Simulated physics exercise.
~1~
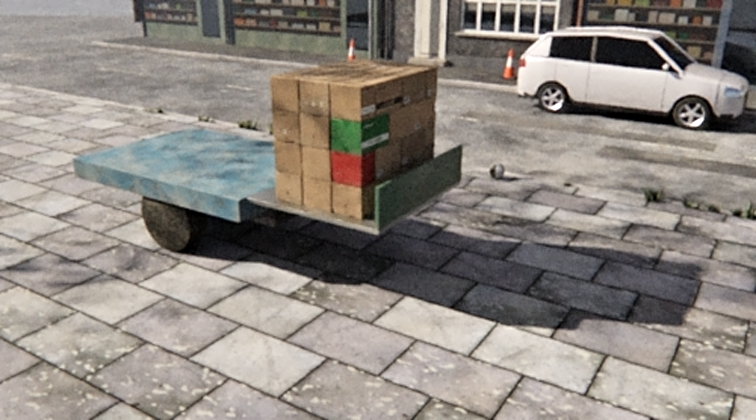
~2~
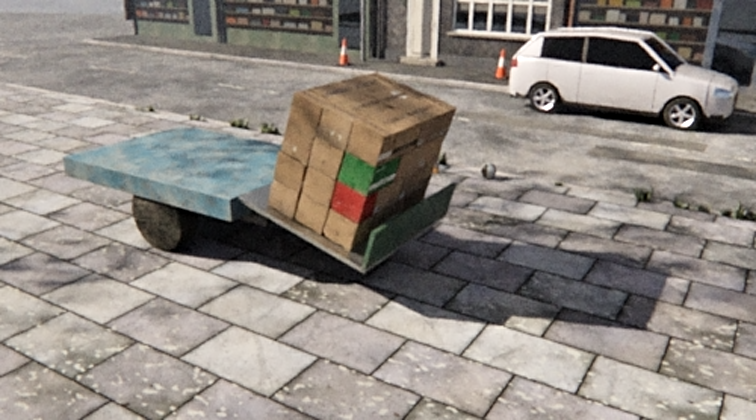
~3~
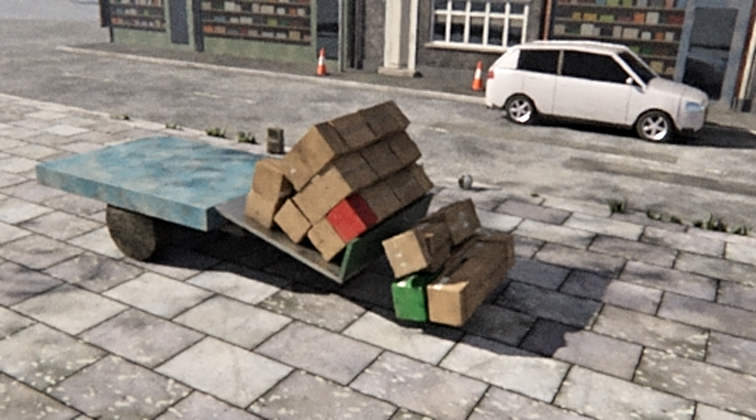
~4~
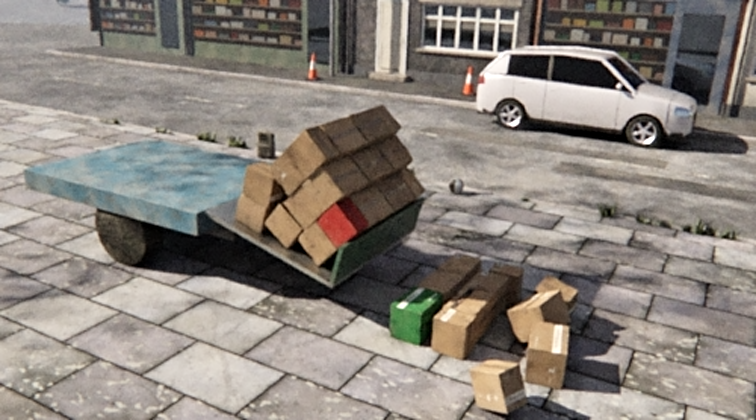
The drop flap at the back of a blue flat-bed tilted down, and the stack of cartons on it leaned and slumped; several, including the green one, tumbled over the lip onto the paving, while the red one stayed aboard, leaning among the rest.
